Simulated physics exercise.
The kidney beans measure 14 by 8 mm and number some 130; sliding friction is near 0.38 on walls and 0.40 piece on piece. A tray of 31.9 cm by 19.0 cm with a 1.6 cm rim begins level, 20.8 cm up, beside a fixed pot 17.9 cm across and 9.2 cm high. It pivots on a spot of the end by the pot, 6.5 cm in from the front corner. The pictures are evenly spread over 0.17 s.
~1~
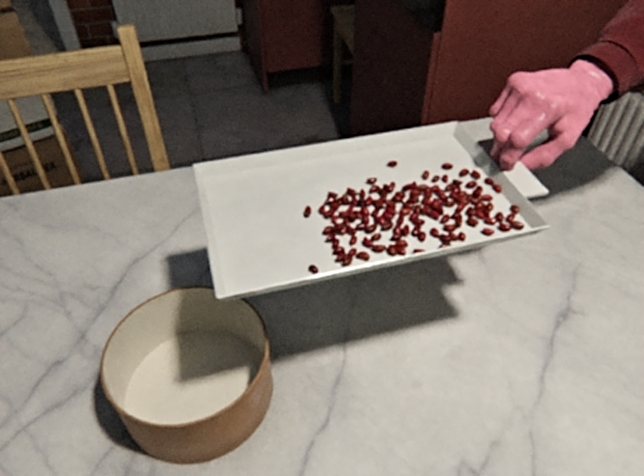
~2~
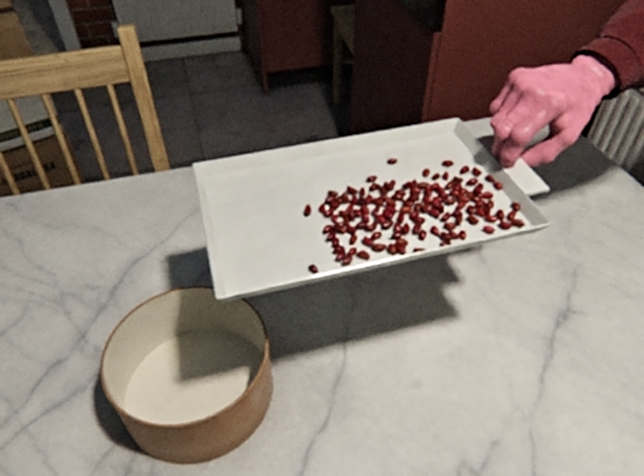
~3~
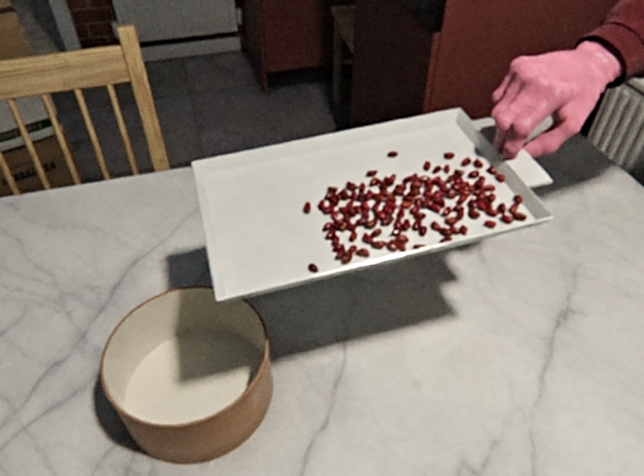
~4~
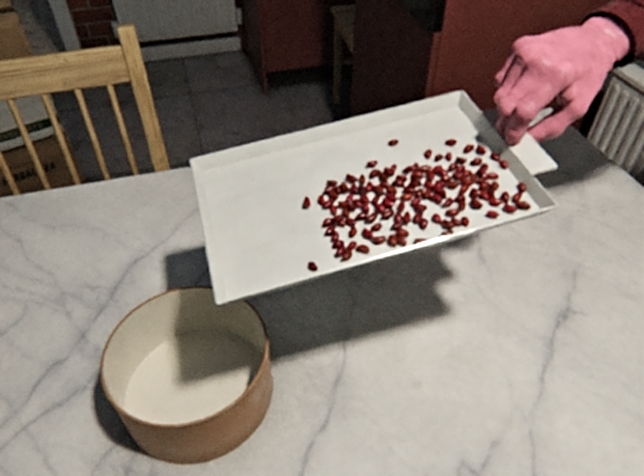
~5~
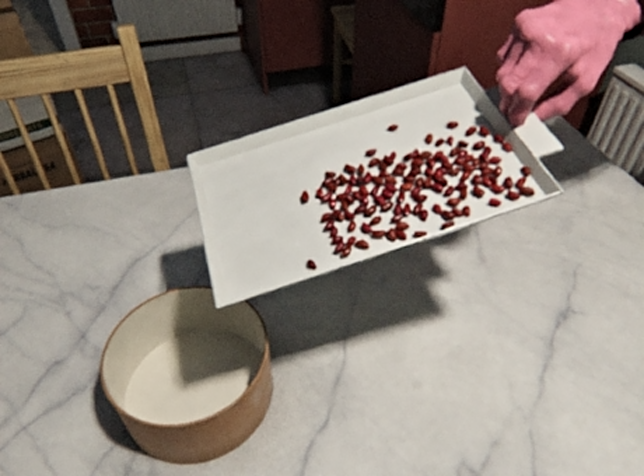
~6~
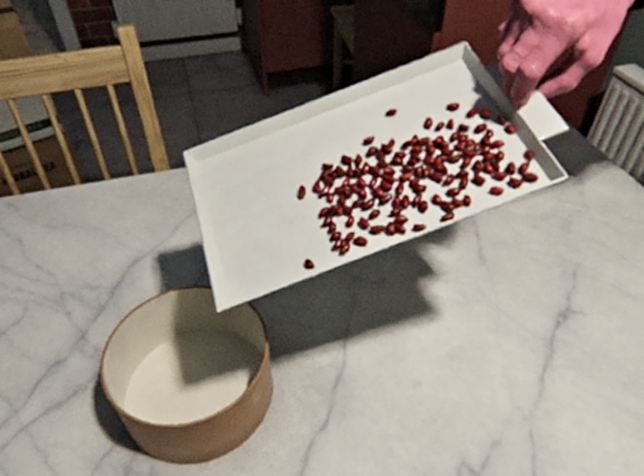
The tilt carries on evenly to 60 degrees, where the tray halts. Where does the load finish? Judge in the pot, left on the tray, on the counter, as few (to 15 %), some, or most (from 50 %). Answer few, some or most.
Pot: Most, tray: Few, counter: Some.
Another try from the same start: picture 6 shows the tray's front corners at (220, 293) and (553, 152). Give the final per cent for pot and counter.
Pot 65, counter 25.
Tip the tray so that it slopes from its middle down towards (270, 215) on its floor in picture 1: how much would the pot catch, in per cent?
About 40 per cent.
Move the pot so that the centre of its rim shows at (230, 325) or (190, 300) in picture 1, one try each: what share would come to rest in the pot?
Some 20 and 0 per cent.
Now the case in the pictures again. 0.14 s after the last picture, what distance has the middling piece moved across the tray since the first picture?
Roughly 1 cm.
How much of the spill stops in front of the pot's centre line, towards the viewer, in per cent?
Roughly 100 per cent.
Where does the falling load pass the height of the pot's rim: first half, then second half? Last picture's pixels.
At about (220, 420), then at (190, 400).
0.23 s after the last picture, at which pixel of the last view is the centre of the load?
Around (360, 183).
Then, 0.14 s after the last picture, tilt 42 degrees; the tray holds 100 %, the pot 0 %.
Then, 0.23 s after the last picture, tilt 56 degrees; the tray holds 100 %, the pot 0 %.
Then, 0.45 s after the last picture, tilt 60 degrees; the tray holds 30 %, the pot 5 %.
In the end, pot 60 %, tray 5 %, counter 35 %.
